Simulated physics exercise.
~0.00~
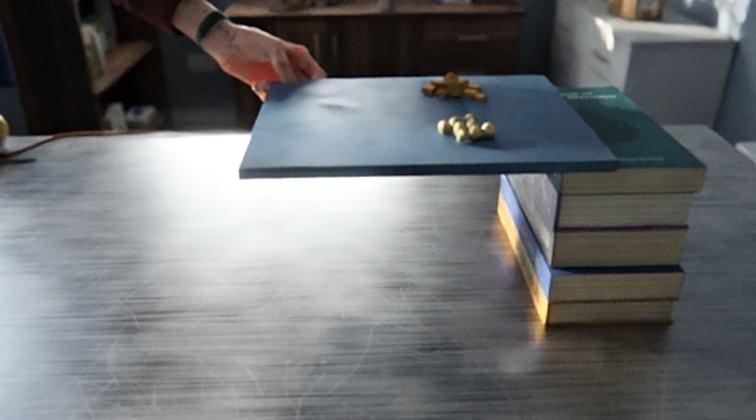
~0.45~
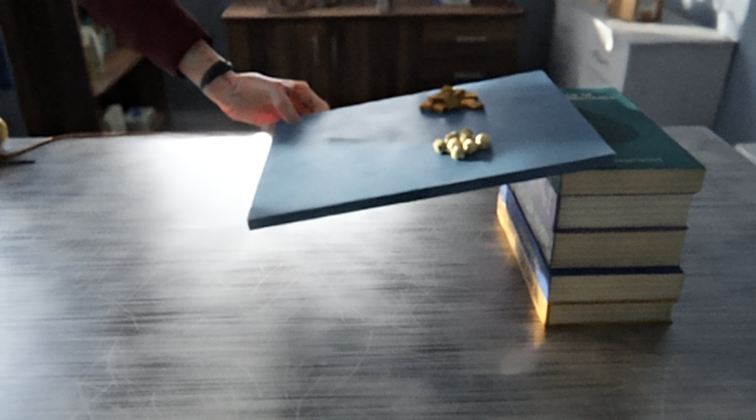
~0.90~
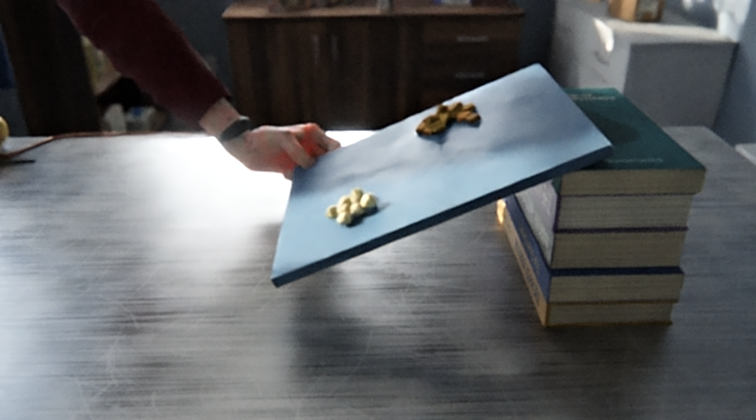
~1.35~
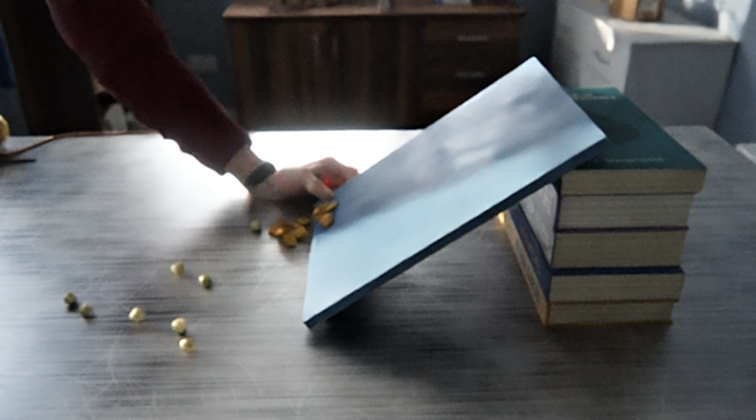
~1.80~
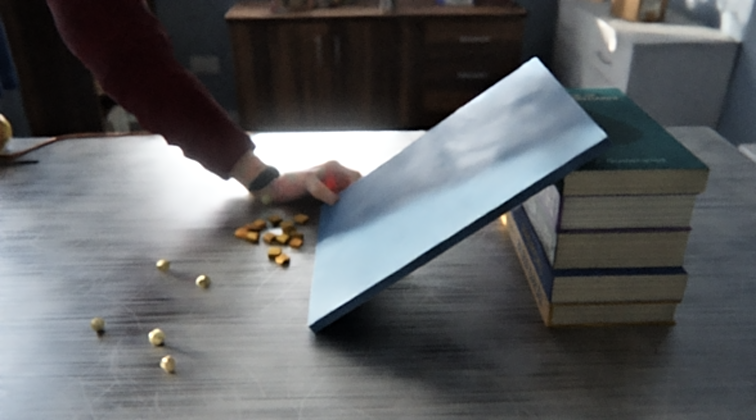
On a brushed metal counter, seen from the front and slightly above, a blue board rests its right end on a stack of books topped by a green cover, while a hand holds the left end. Small pale yellow balls sit near the front of the board, with orange-brown pieces behind them. The hand lowers its end, and the slope steepens. The pale balls slide down first and scatter leftward across the counter, then the darker pieces slide off beside the hand. Finally, the board leans still, the balls lying farther out than the loosely clustered pieces near its foot.
